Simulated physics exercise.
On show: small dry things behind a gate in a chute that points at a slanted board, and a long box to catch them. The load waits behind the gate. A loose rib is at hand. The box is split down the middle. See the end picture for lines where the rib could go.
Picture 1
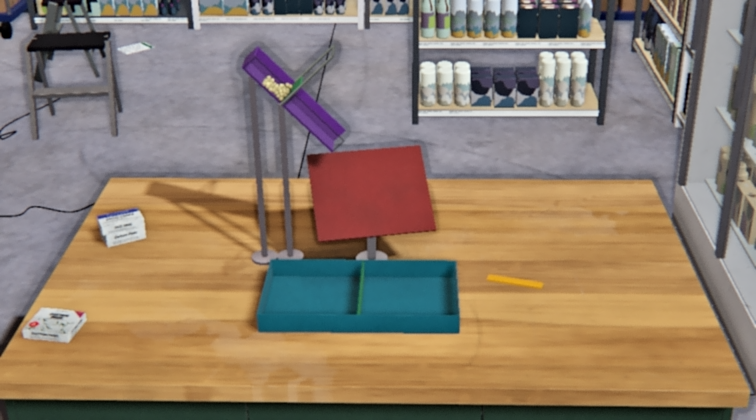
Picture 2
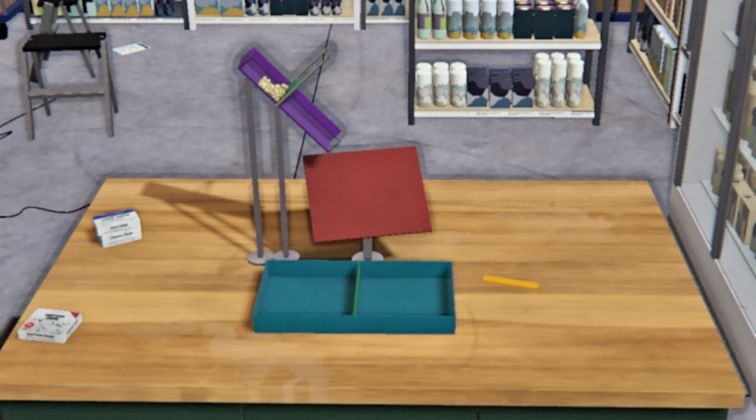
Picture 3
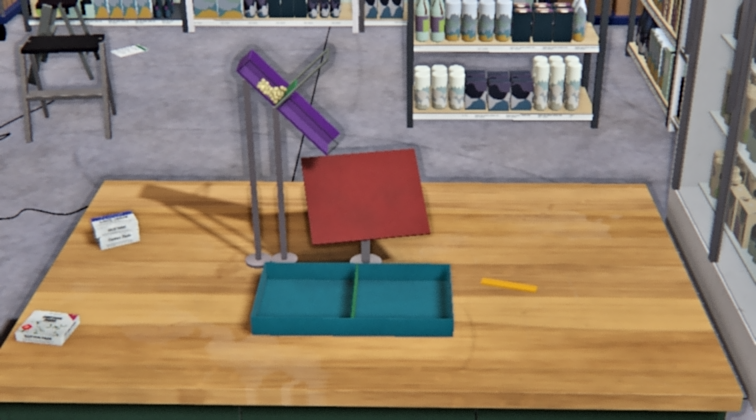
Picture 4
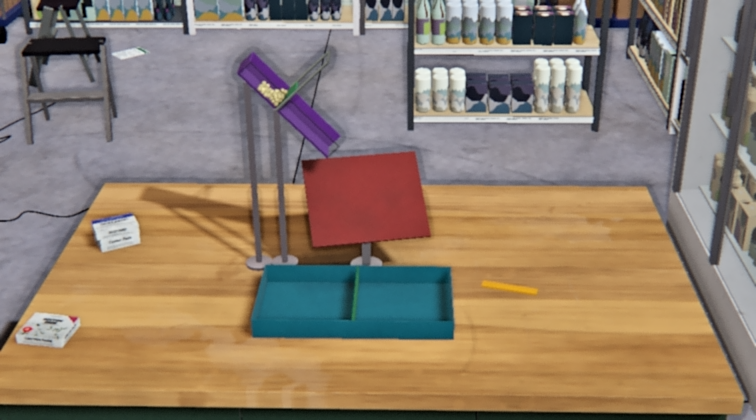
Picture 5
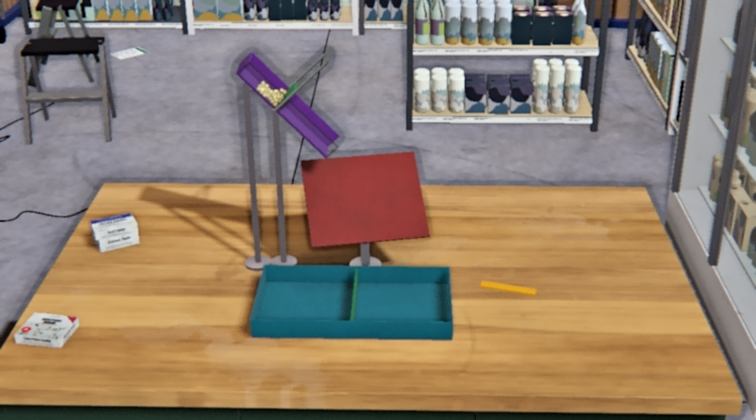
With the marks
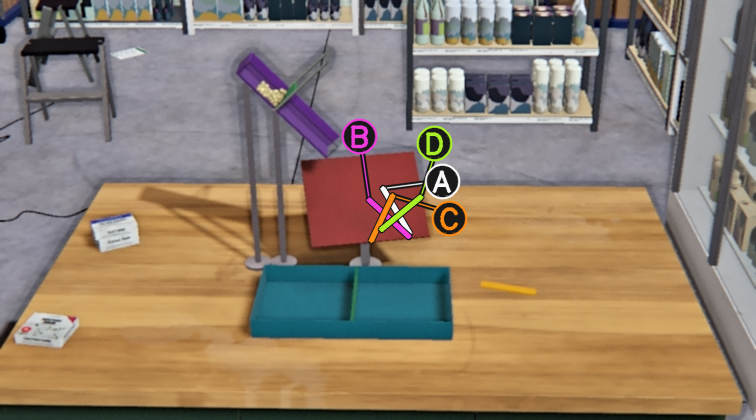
Nothing moves but a slight shift of view over pale beans in a purple chute.
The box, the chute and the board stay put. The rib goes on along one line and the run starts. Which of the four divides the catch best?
Use line C.
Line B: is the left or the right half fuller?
Right.
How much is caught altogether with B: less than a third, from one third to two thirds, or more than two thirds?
More than two thirds.
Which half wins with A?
Right.
On the marked copy, line A from (383, 188) to (409, 233); line B from (369, 200) to (408, 236); line C from (392, 195) to (371, 240); line D from (420, 197) to (381, 229).
With A, of what is caught, none in the left half, all in the right.
With B, of what is caught, a stray few in the left half, nearly all in the right.
With C, of what is caught, about half in the left half, about half in the right.
With D, of what is caught, a small part in the left half, nearly all in the right.
